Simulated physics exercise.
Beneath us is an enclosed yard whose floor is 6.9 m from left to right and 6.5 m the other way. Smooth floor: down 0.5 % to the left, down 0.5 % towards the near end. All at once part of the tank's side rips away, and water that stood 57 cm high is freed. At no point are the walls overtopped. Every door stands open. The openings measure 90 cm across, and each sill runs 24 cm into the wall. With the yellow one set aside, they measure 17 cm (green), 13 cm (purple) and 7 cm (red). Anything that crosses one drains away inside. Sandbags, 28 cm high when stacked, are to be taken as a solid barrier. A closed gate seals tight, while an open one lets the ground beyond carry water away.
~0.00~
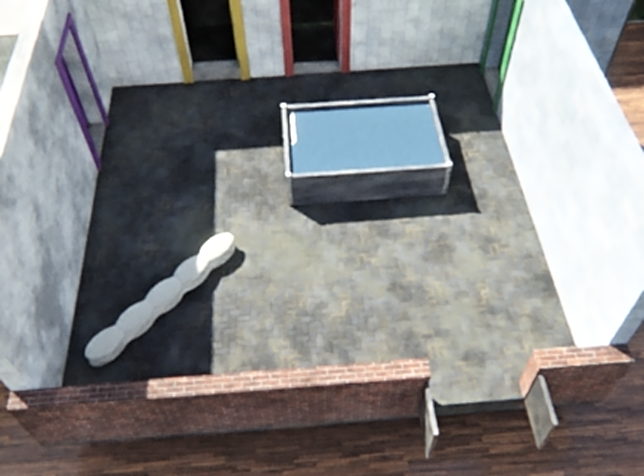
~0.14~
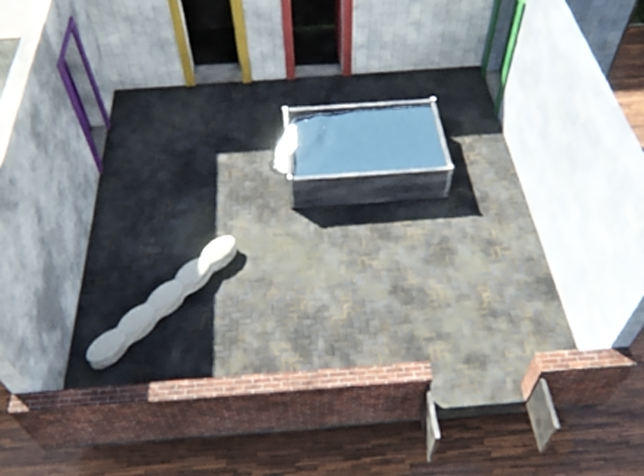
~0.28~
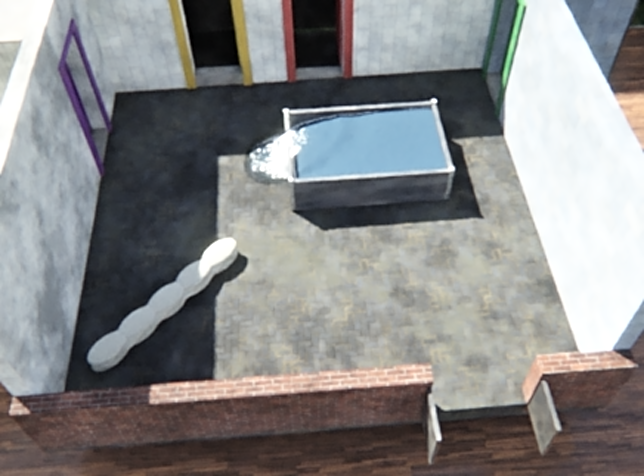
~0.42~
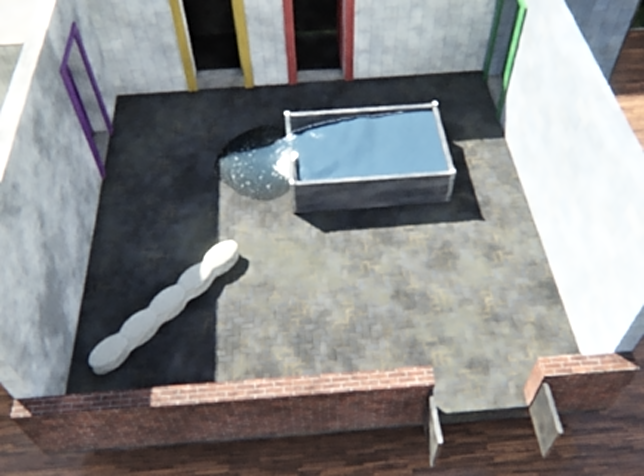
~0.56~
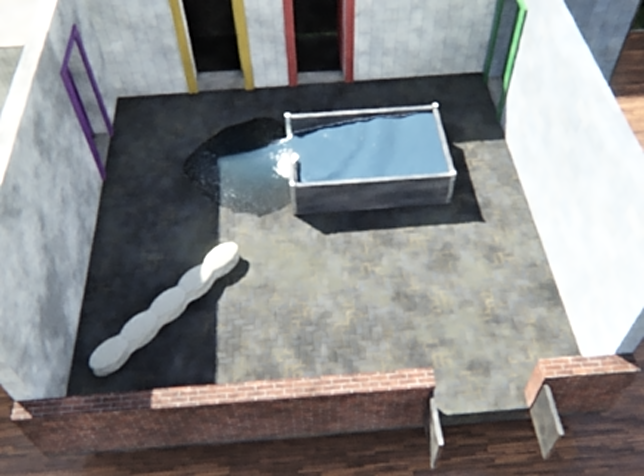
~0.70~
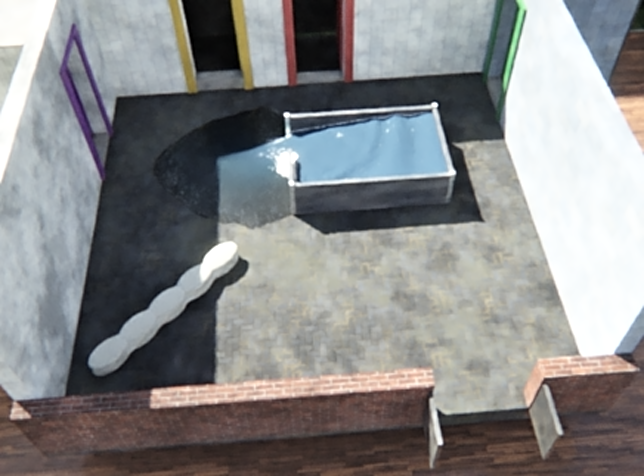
Water sits still in a raised rectangular tank inside a walled yard, then bursts out through the tank's left side in a white, foamy rush. It spreads leftward across the floor in a widening, rounded sheet towards the purple-edged doorway, while the pale, lumpy barrier nearby stays put.
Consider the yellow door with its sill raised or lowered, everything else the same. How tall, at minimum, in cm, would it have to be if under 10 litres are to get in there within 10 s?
It would need to be about 9 cm tall.
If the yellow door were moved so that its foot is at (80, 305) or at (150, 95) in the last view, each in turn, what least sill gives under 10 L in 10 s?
About 14.5 cm, then about 18 cm.
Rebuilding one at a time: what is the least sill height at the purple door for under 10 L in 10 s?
Purple door, minimum about 18 cm.
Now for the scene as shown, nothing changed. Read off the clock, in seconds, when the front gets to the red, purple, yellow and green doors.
The red door at 4.0 s, the purple door at 1.0 s, the yellow door at 1.4 s, the green door at 9.0 s.
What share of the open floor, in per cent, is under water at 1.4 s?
Approximately 20 % of it.
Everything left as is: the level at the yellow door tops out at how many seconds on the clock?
That happens close to 5.5 s on the clock.
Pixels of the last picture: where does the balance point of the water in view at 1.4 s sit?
The water's centre is at about (327, 170).
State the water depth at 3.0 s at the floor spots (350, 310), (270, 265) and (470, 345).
Going through the spots in order gives 0, 0 and 0 centimetres.
After 1.4 s water covers 20 % of the floor, deepest (31 cm) near (285, 160); 1 cm at the yellow door, 0 litres in over its 24 cm sill.
After 3.0 s water covers 30 % of the floor, deepest (23 cm) near (109, 144); 8 cm at the yellow door, 0 litres in over its 24 cm sill.
After 10.0 s water covers 75 % of the floor, deepest (14 cm) near (129, 326); 7 cm at the yellow door, 0 litres in over its 24 cm sill.
At the yellow door as built, the water arrived by 1.4 s and peaked near 11 cm at 5.6 s.
Run again over the same 10 s with other heights there, 28 litres in over 7.5 cm, 5 litres over 10 cm. The limit of 10 litres is kept from about 9 cm up.
